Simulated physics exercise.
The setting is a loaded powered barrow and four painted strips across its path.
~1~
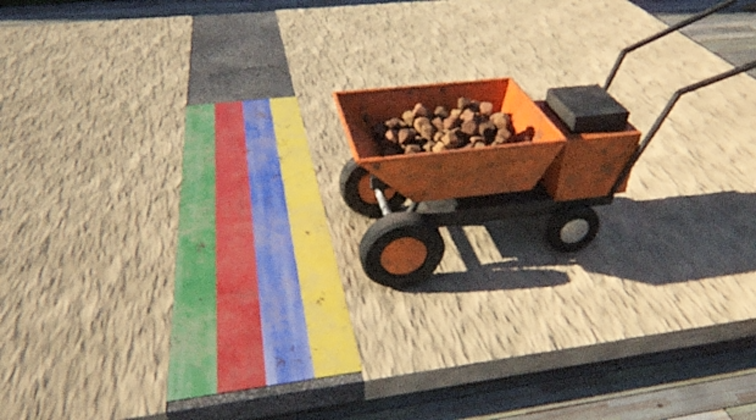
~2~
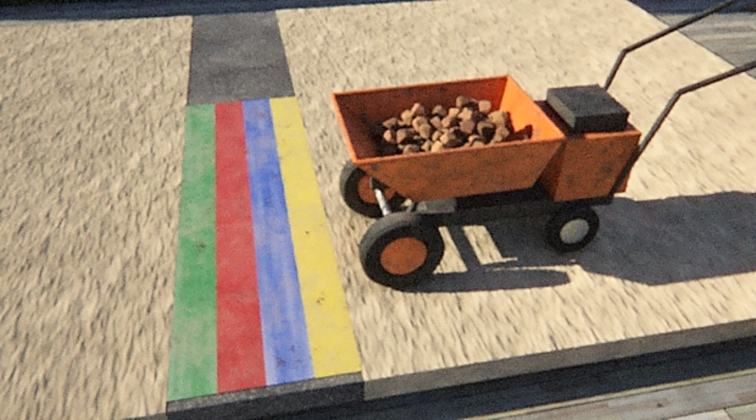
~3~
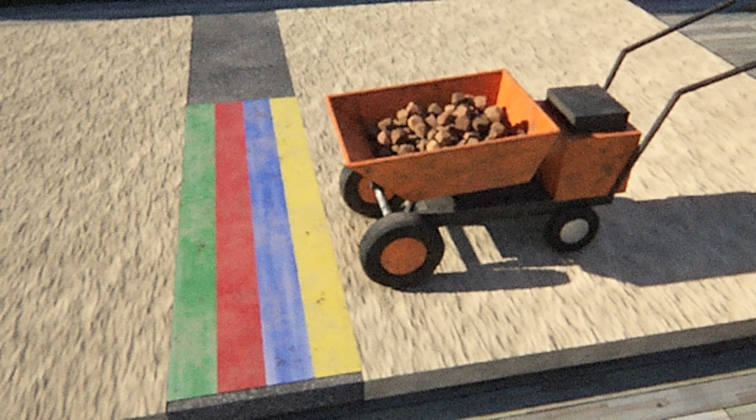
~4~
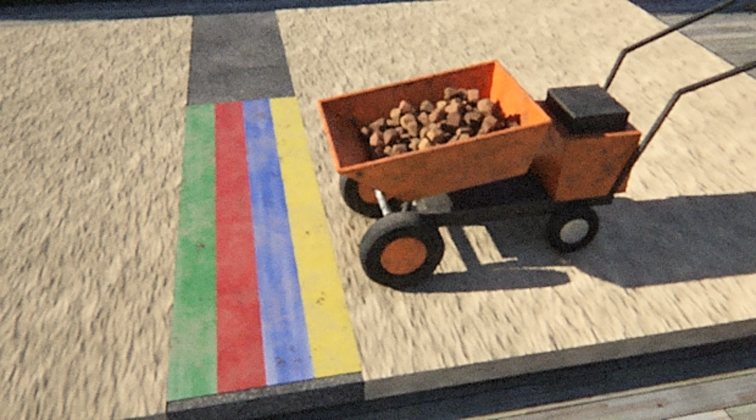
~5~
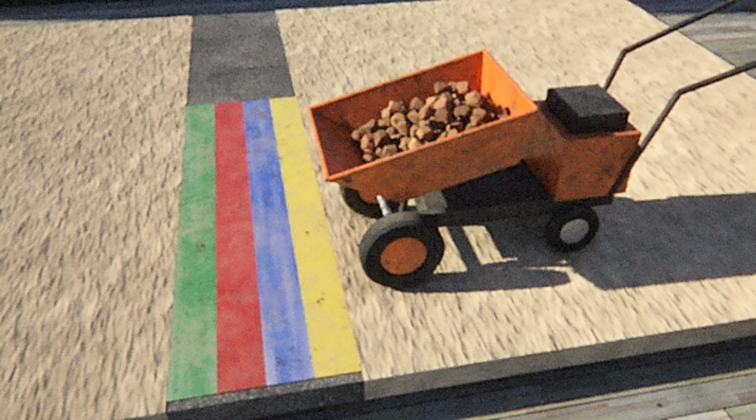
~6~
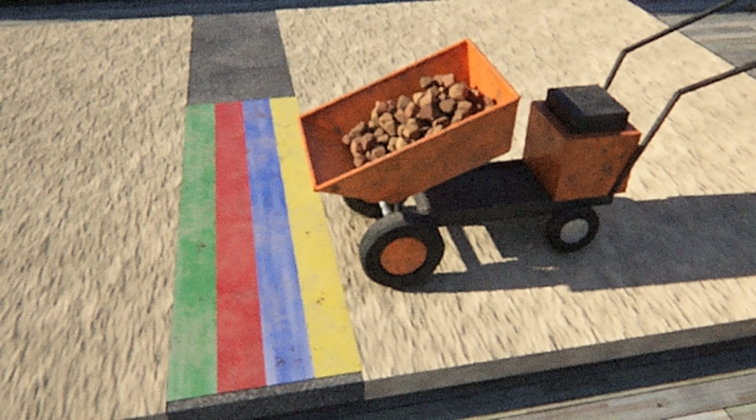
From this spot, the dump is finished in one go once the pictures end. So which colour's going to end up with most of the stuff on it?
Most of it lands on red.
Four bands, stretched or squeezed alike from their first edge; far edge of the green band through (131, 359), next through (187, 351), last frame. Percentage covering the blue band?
In turn, 30 and 10 in a hundred.
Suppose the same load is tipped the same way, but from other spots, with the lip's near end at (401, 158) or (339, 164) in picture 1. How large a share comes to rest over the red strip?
About 30 percent at the first place and about 30 percent at the second.
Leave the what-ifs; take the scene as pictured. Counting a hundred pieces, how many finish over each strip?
Yellow strip about 0 per cent, blue strip about 15 per cent, red strip about 35 per cent, green strip about 20 per cent.
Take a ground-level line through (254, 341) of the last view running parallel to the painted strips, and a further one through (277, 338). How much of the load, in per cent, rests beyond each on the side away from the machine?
First 60 in a hundred, second 80 in a hundred.
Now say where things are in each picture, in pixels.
The first picture shows lip of the skip (359, 162), level; top of the load (457, 134), clay clods; yellow strip (329, 325); blue strip (285, 332); red strip (240, 338); green strip (194, 345).
The second picture shows lip of the skip (356, 163), tipped barely; top of the load (456, 133).
The third picture shows lip of the skip (350, 167), tipped barely; top of the load (463, 133).
The fourth picture shows lip of the skip (340, 172), tipped a little; top of the load (469, 114).
The fifth picture shows lip of the skip (328, 180), tipped clearly; top of the load (464, 113).
The sixth picture shows lip of the skip (316, 190), tipped clearly; top of the load (458, 108); yellow strip (329, 325); blue strip (285, 332); red strip (240, 338); green strip (194, 345).
Just after the last frame, skip tipped steeply; every one in the skip.
A moment on, skip tipped right over; roughly half in the skip; about a tenth over the blue strip; roughly a third over the red strip; about a tenth over the green strip; just a few off the paint.
Further on, skip tipped right over; about a tenth in the skip; about a tenth over the blue strip; roughly a third over the red strip; roughly a quarter over the green strip; about a tenth off the paint.
When it is over, skip tipped right over; about a tenth in the skip; not one over the yellow strip; about a tenth over the blue strip; roughly a third over the red strip; roughly a quarter over the green strip; about a tenth off the paint.
